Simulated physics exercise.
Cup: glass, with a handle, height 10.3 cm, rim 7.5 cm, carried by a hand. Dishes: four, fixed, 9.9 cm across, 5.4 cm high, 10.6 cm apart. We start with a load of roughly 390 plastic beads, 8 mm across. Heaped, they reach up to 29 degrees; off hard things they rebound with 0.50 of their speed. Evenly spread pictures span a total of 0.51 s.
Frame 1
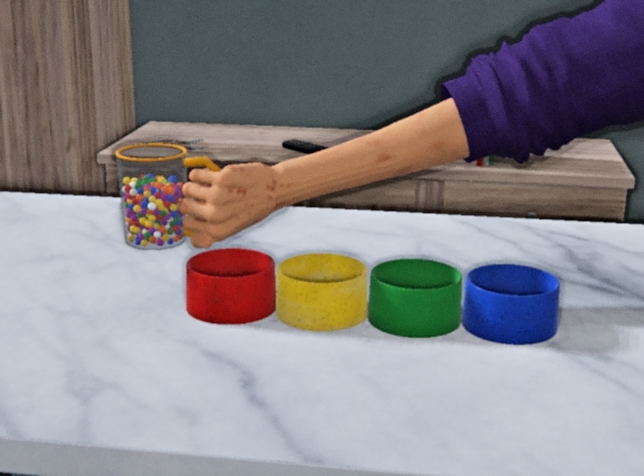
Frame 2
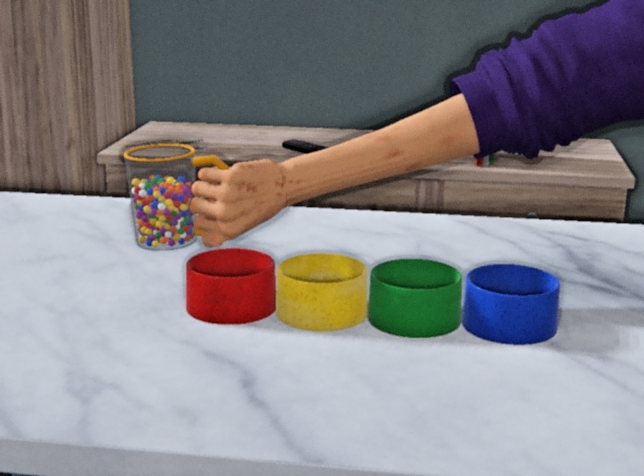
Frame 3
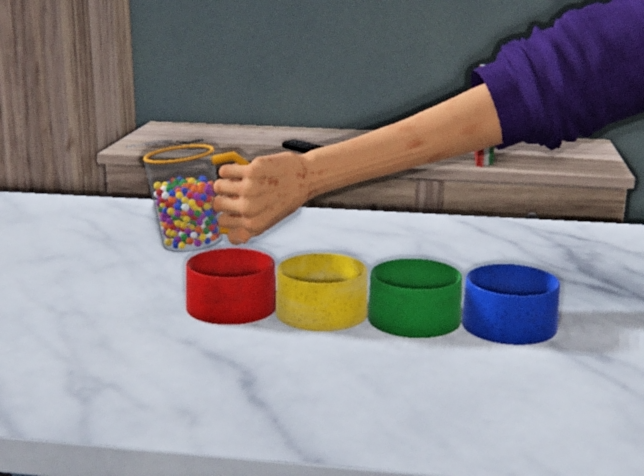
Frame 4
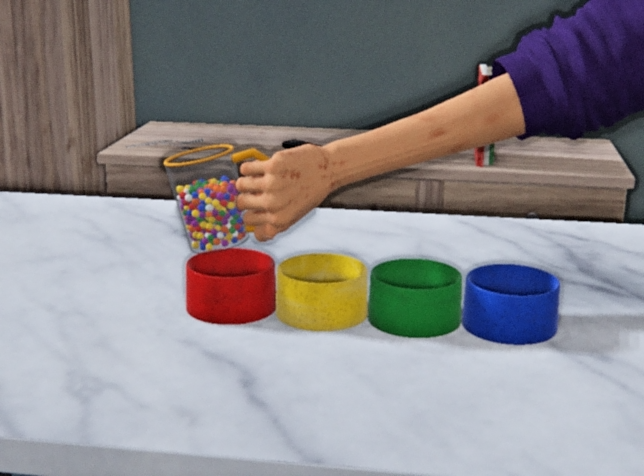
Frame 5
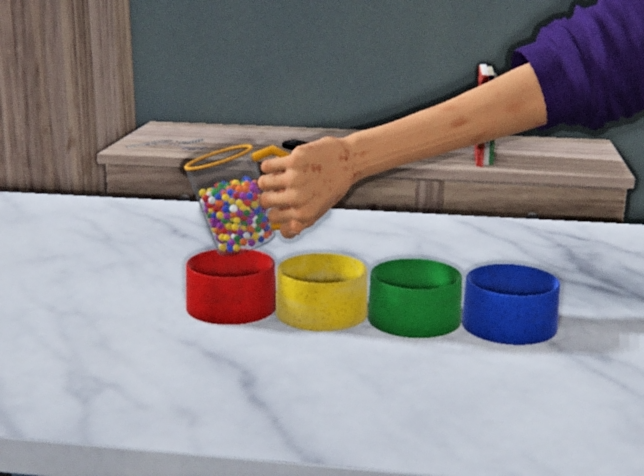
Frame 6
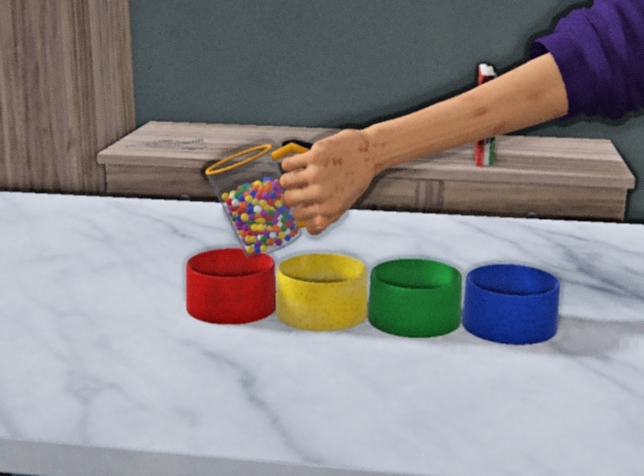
Hand gripping a clear cup of colourful beads, moving it right and gradually tilting it above red and yellow dishes.
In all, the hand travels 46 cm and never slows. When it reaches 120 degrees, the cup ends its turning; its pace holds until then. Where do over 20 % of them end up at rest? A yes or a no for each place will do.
In the end red: The share is going to stay within a fifth. Blue: The share is going to pass a fifth. Green: The share is going to stay within a fifth. Yellow: The share is going to stay within a fifth. Counter: The share is going to stay within a fifth.
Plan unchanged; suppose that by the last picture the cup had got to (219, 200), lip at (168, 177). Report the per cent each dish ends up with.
Red: 0 / blue: 0 / green: 30 / yellow: 60.
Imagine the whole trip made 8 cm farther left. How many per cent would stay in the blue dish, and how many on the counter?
Then I'd expect blue at 0 and the counter at 0.
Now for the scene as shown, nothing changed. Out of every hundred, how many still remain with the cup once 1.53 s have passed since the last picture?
About 100 percent of the load.
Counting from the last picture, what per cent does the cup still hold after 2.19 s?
Roughly 5 per cent of the load.
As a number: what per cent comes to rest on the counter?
The answer is roughly 0 per cent.
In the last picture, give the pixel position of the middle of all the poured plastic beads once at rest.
Roughly (507, 305).
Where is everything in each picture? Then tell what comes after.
Cup at (154, 197), tilt 0 degrees, lip at (119, 151), moved 0.0 cm; middle of the pieces at (151, 207); red dish at (231, 263); yellow dish at (322, 269); green dish at (416, 274); blue dish at (513, 280), in the first frame.
Cup at (163, 197), tilt 2 degrees, lip at (127, 153), moved 1.1 cm; middle of the pieces at (161, 207), in the second frame.
Cup at (186, 198), tilt 7 degrees, lip at (147, 157), moved 3.8 cm; middle of the pieces at (185, 209), in the third frame.
Cup at (210, 200), tilt 12 degrees, lip at (167, 161), moved 6.5 cm; middle of the pieces at (209, 210), in the fourth frame.
Cup at (233, 201), tilt 17 degrees, lip at (187, 166), moved 9.2 cm; middle of the pieces at (233, 211), in the fifth frame.
Cup at (256, 202), tilt 22 degrees, lip at (208, 171), moved 11.9 cm; middle of the pieces at (258, 212); red dish at (231, 263); yellow dish at (322, 269); green dish at (416, 274); blue dish at (513, 280), in the sixth frame.
Then, 0.91 s after the last picture, tilt 67 degrees; cup holds 100 %.
Then, 1.53 s after the last picture, tilt 98 degrees; cup holds 100 %.
Then, 2.19 s after the last picture, tilt 120 degrees; cup holds 5 %, blue 95 %.
In the end, red 0 %, blue 100 %, green 0 %, yellow 0 %, counter 0 %.
